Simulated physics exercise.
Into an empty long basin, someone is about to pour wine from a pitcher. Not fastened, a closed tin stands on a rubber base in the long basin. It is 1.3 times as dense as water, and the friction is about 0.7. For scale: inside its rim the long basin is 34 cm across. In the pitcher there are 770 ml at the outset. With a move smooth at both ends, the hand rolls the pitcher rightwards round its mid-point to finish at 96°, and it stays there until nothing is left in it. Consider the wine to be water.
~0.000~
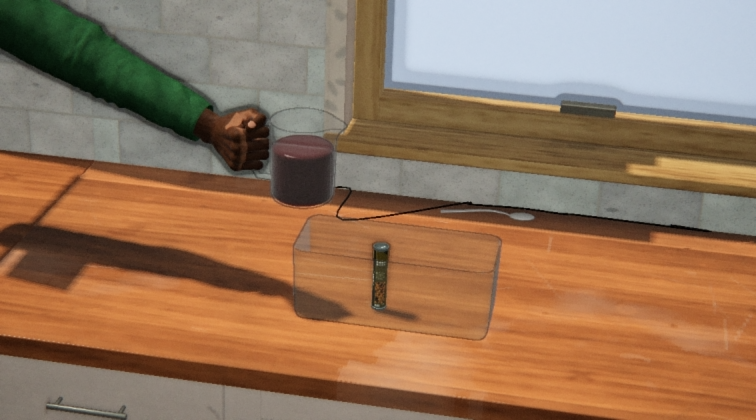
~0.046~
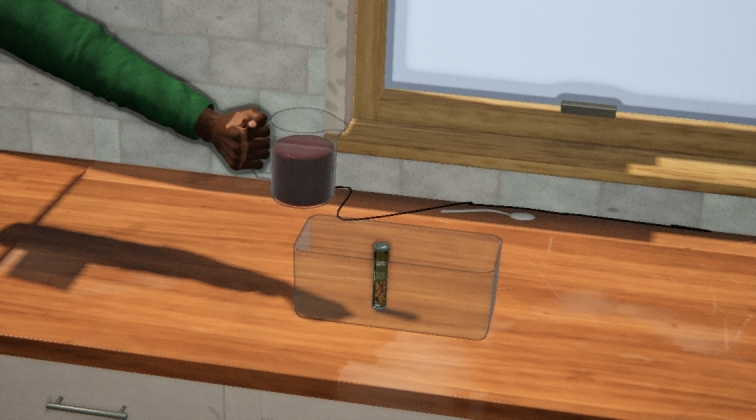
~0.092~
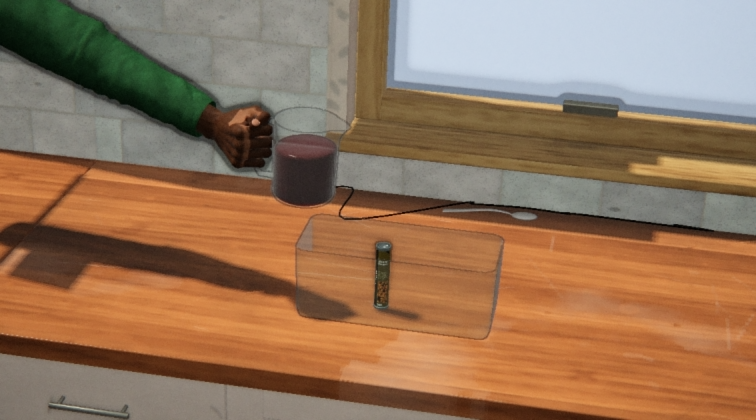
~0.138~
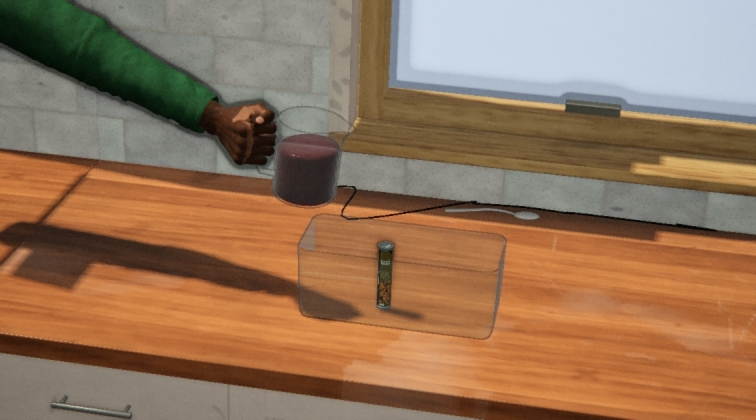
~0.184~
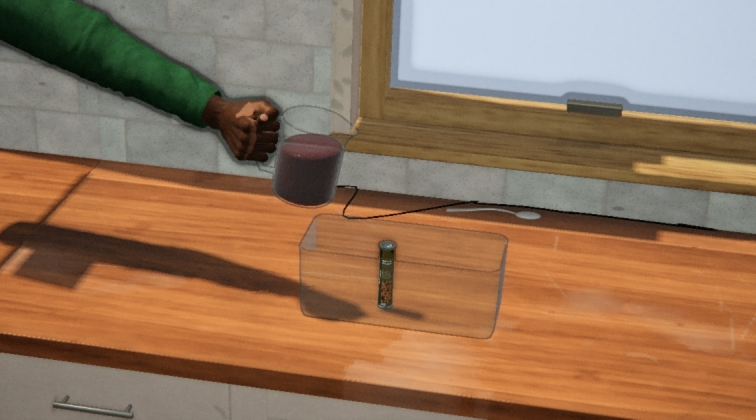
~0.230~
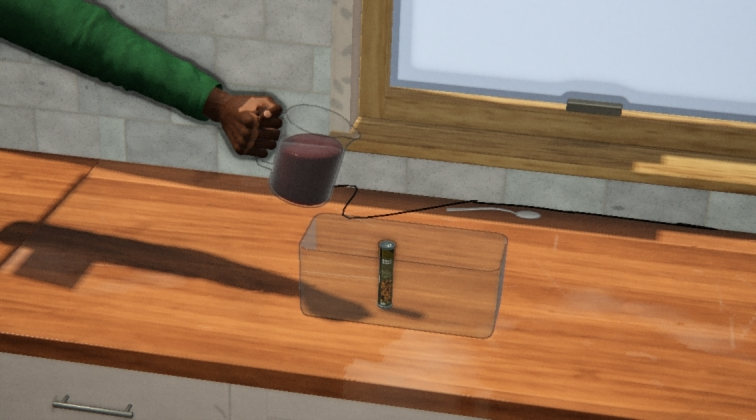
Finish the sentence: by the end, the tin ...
By the end, the tin has toppled.
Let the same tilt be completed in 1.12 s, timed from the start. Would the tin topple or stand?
Result: Tin tipped over.
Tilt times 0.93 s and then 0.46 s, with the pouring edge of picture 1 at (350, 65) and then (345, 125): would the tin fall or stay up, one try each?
Run one: It does not tip. Run two: It tumbles.
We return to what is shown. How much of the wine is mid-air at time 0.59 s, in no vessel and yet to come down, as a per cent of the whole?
Roughly 7 percent.
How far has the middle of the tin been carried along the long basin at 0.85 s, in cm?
About 0 cm.
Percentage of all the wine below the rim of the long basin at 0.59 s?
Some 0 per cent.
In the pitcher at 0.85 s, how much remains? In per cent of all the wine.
Roughly 46 per cent.
By 0.59 s the tilt is 68° and 93 per cent is still to pour; the tin stands where it began.
By 0.85 s the tilt is 94° and 47 per cent is still to pour; the tin stands where it began.
By 1.13 s the tilt is 96° and 13 per cent is still to pour; the tin leans 23°.
By 1.43 s the tilt is 96° and 3 per cent is still to pour; the tin lies on its side.
At rest the tin lies on its side.
